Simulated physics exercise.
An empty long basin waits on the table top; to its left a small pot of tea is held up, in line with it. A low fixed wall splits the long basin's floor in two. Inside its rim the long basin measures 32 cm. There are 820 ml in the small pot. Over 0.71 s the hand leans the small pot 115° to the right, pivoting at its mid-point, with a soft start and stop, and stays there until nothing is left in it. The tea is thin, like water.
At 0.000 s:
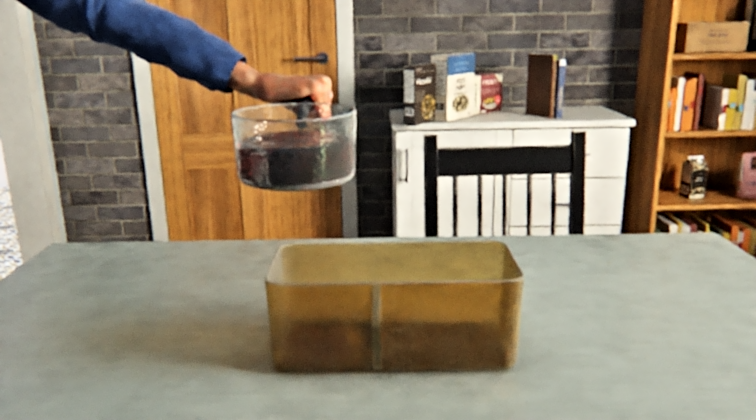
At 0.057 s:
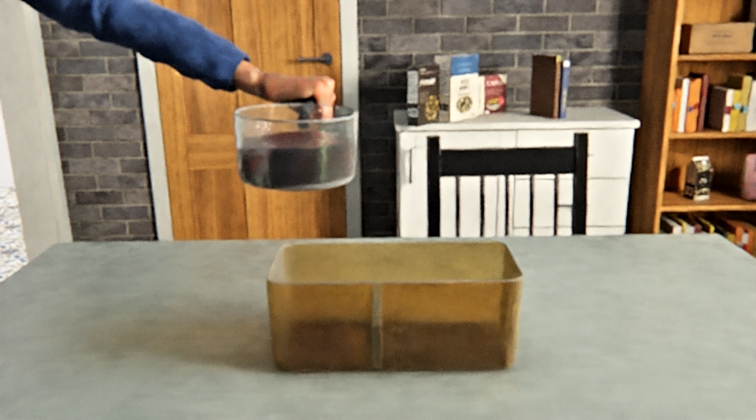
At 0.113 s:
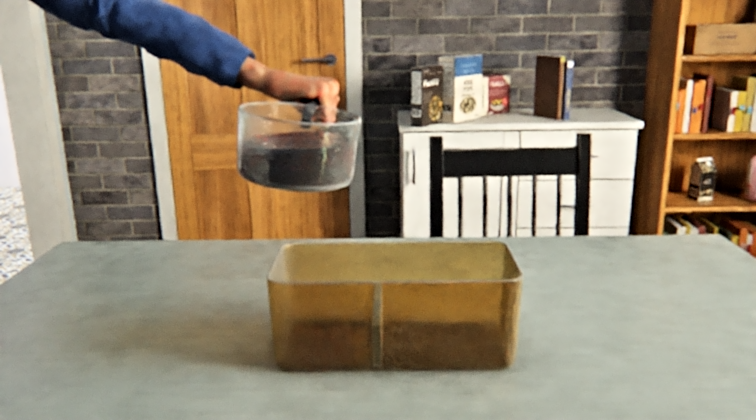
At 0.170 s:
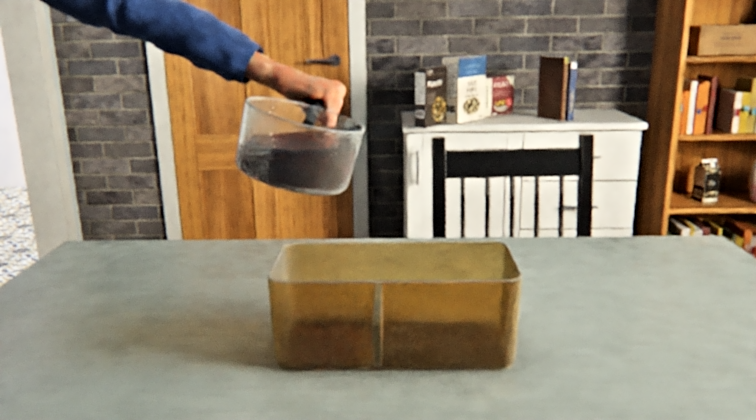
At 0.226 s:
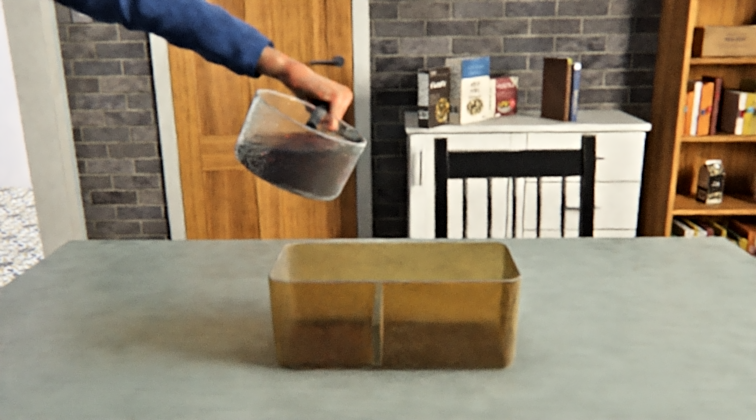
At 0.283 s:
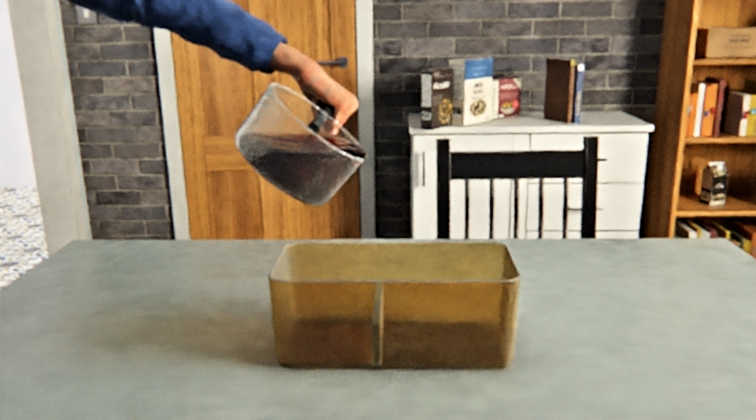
A hand in a blue sleeve reaches in from the upper left, holding a small clear pot of dark liquid above a grey-green table, seen from the front in a room with a brick wall, wooden door and bookshelf. A long amber basin sits below, before a black chair and white cabinet. The hand steadily leans the pot rightward, while the background shifts slightly right.
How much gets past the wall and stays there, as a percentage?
About 64 per cent.
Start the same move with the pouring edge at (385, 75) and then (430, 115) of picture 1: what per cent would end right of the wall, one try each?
In turn about 90 and 90 per cent.
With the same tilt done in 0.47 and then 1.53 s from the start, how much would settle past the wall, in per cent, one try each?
First 50, then 80 per cent.
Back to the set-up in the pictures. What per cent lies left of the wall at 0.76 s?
Some 22 per cent.
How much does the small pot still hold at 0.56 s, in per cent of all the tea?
Near 26 in a hundred.
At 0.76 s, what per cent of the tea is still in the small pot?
Near 4 in a hundred.
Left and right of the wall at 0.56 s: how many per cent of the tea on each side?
Near 0 on the left, 28 on the right.
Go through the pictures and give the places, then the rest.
Tilt 0°; pouring edge (355, 112); surface from (239, 141) to (353, 139); the long basin's rim runs from (273, 264) to (514, 260); the wall's top is at (376, 305), in the first frame.
Tilt 2°; pouring edge (356, 115); surface from (241, 141) to (354, 139), in the second frame.
Tilt 7°; pouring edge (359, 121); surface from (243, 140) to (355, 141), in the third frame.
Tilt 16°; pouring edge (363, 131); surface from (243, 140) to (357, 142), in the fourth frame.
Tilt 27°; pouring edge (365, 144); surface from (240, 138) to (361, 145), in the fifth frame.
Tilt 39°; pouring edge (363, 159); surface from (241, 135) to (358, 147); 1 per cent is over the edge, in the sixth frame.
Then, 0.56 s in, the tilt is 103° and 26 per cent is still to pour, 0 is left of the wall and 28 right of it.
Then, 0.76 s in, the tilt is 115° and 4 per cent is still to pour, 23 is left of the wall and 65 right of it.
Then, 0.98 s in, the tilt is 115° and 0 per cent is still to pour, 33 is left of the wall and 64 right of it.
Then, 1.21 s in, the tilt is 115° and 0 per cent is still to pour, 34 is left of the wall and 64 right of it.
Finally, 34 per cent lies left of the wall, 64 right of it and 1 outside.
